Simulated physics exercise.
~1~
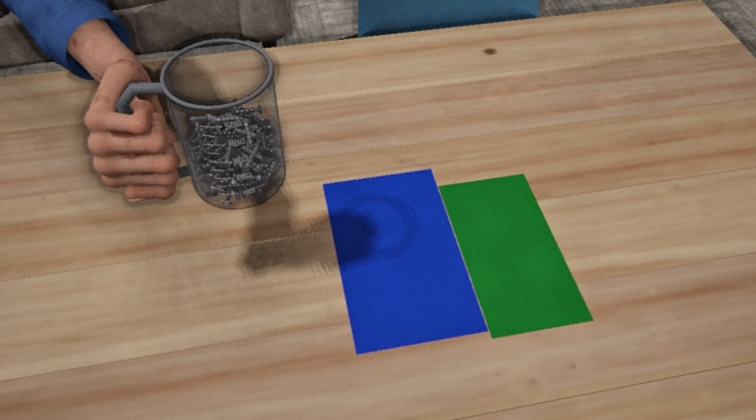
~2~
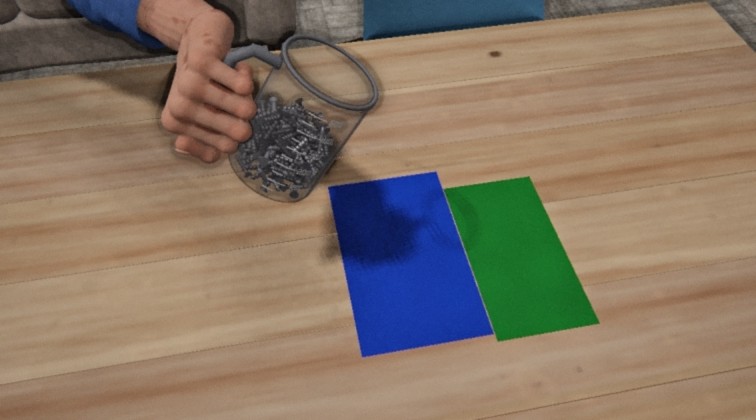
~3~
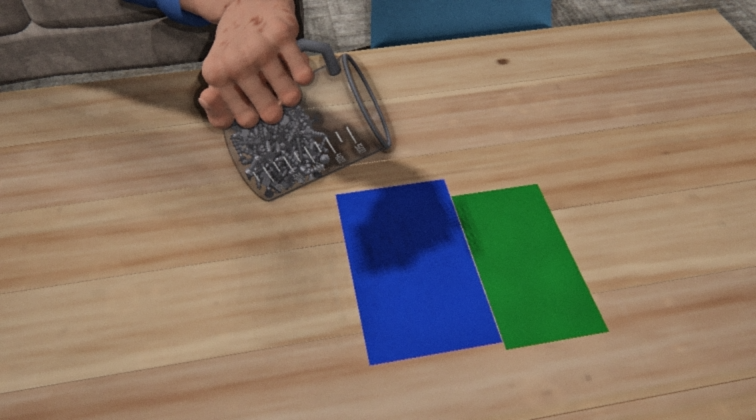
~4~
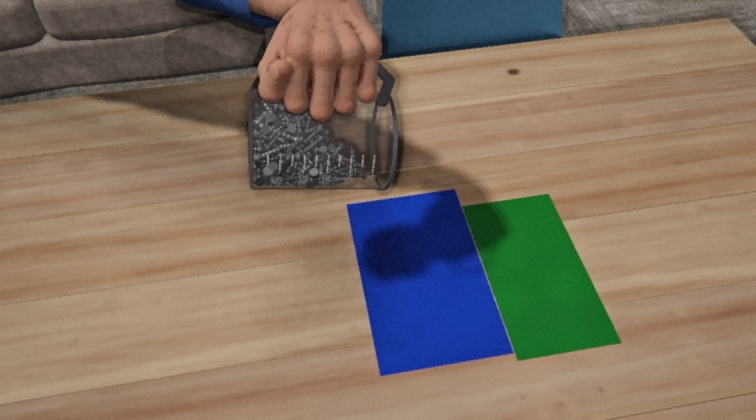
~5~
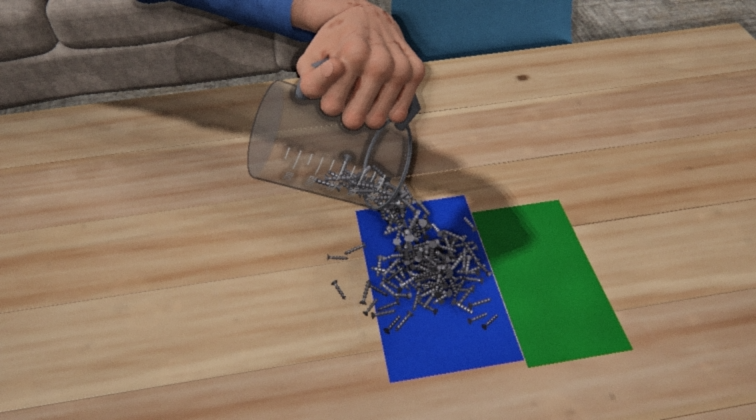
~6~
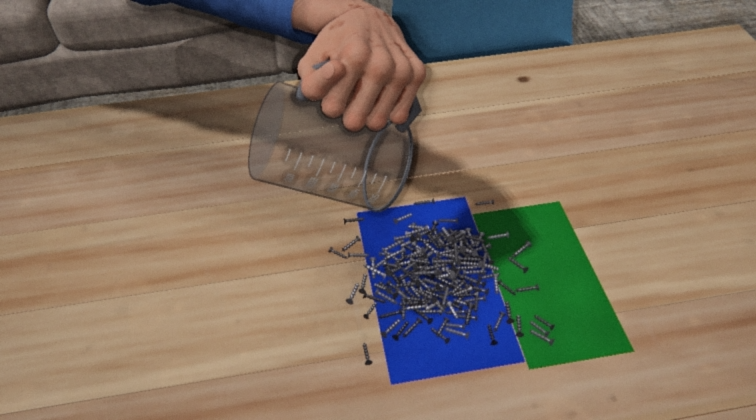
At a bare wooden table, a hand moves a clear jug of steel screws to the right while tipping it over, then pours them out, leaving most heaped on the blue mat, with some scattered on the adjoining green mat and the surrounding wood.
